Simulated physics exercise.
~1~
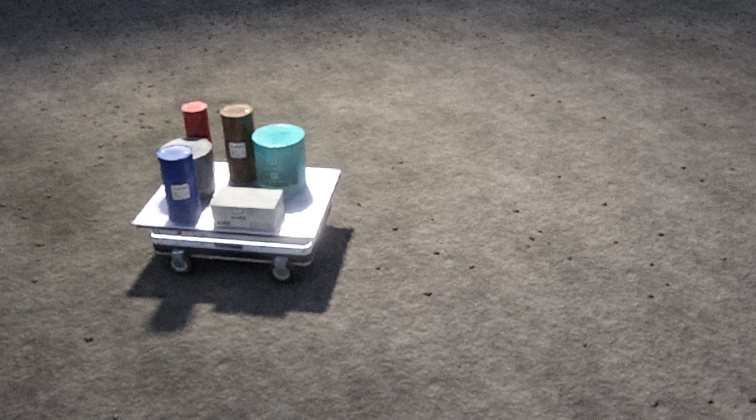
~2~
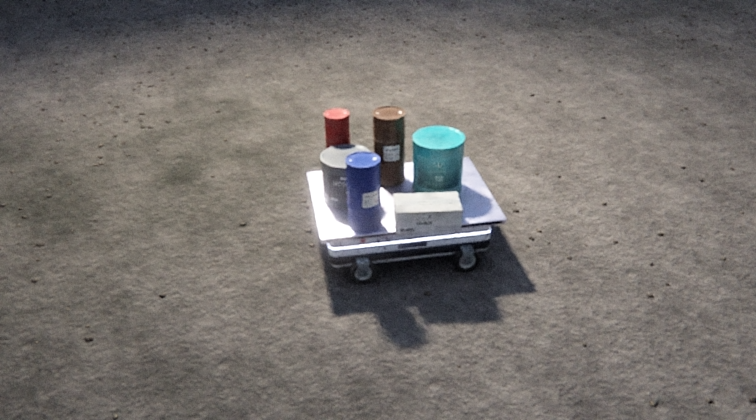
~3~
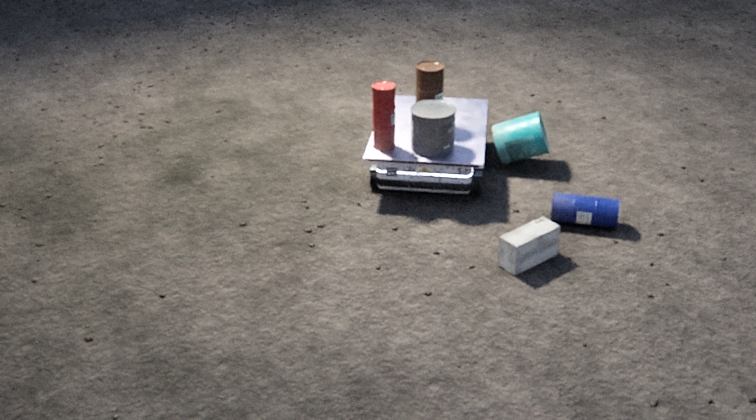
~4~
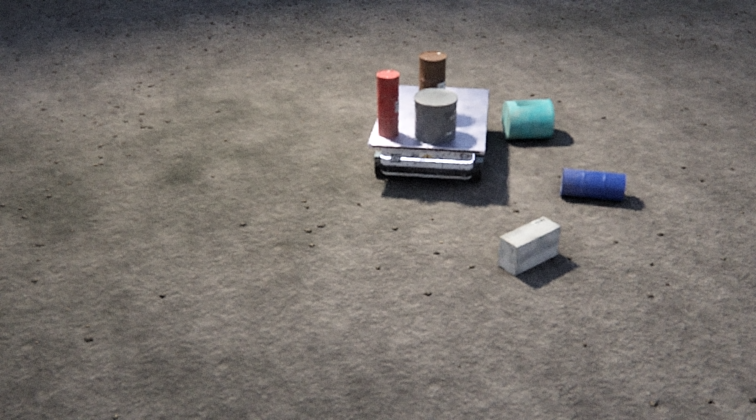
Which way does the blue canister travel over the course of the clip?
The blue canister moves to the right, first riding upright on the cart and later lying on its side on the ground.
